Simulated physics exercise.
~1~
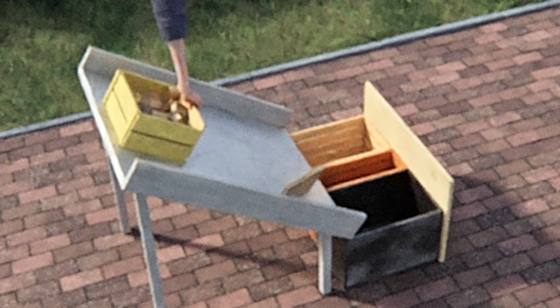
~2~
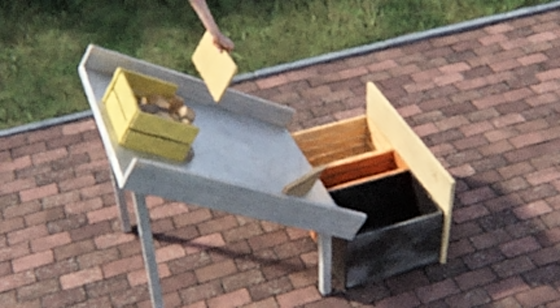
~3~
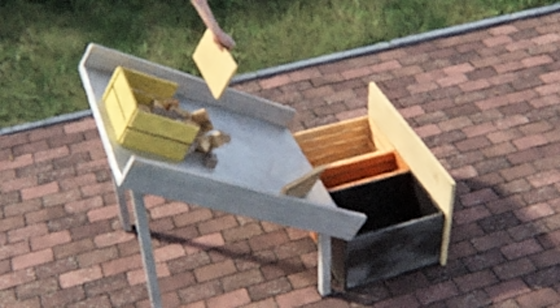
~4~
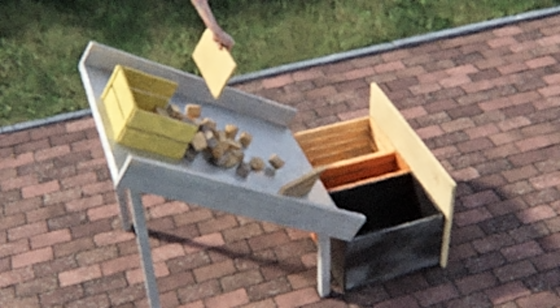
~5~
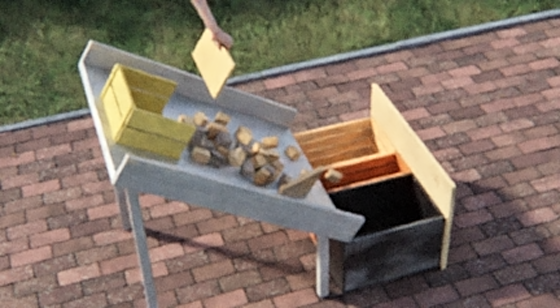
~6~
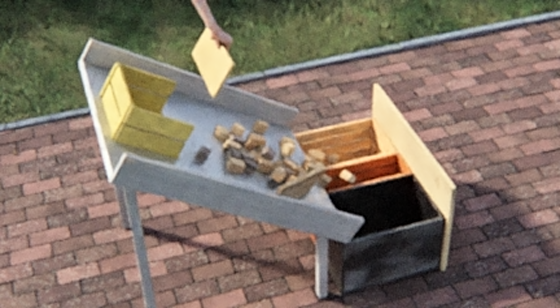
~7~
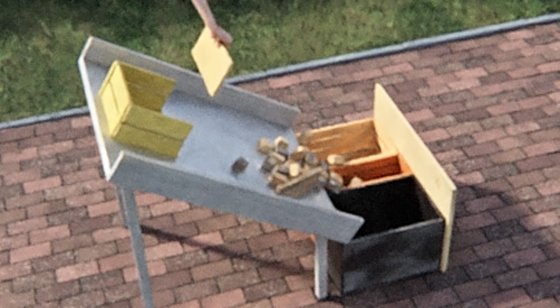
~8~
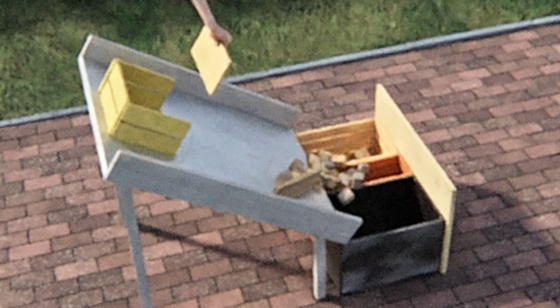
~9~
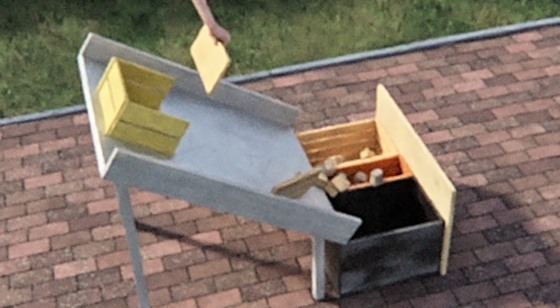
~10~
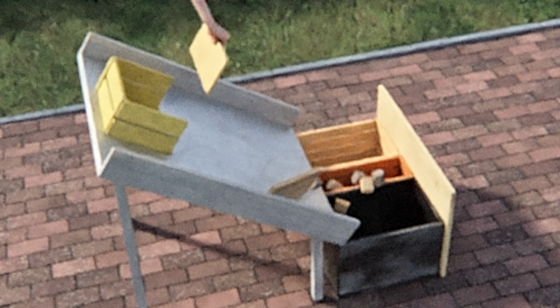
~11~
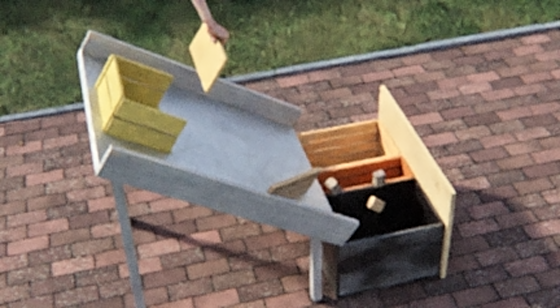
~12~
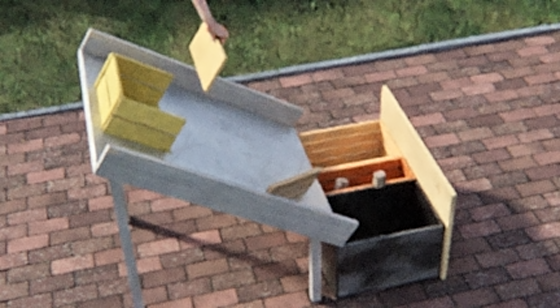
On a brick pavement, blocks slide from a yellow pen down a table into divided bins.
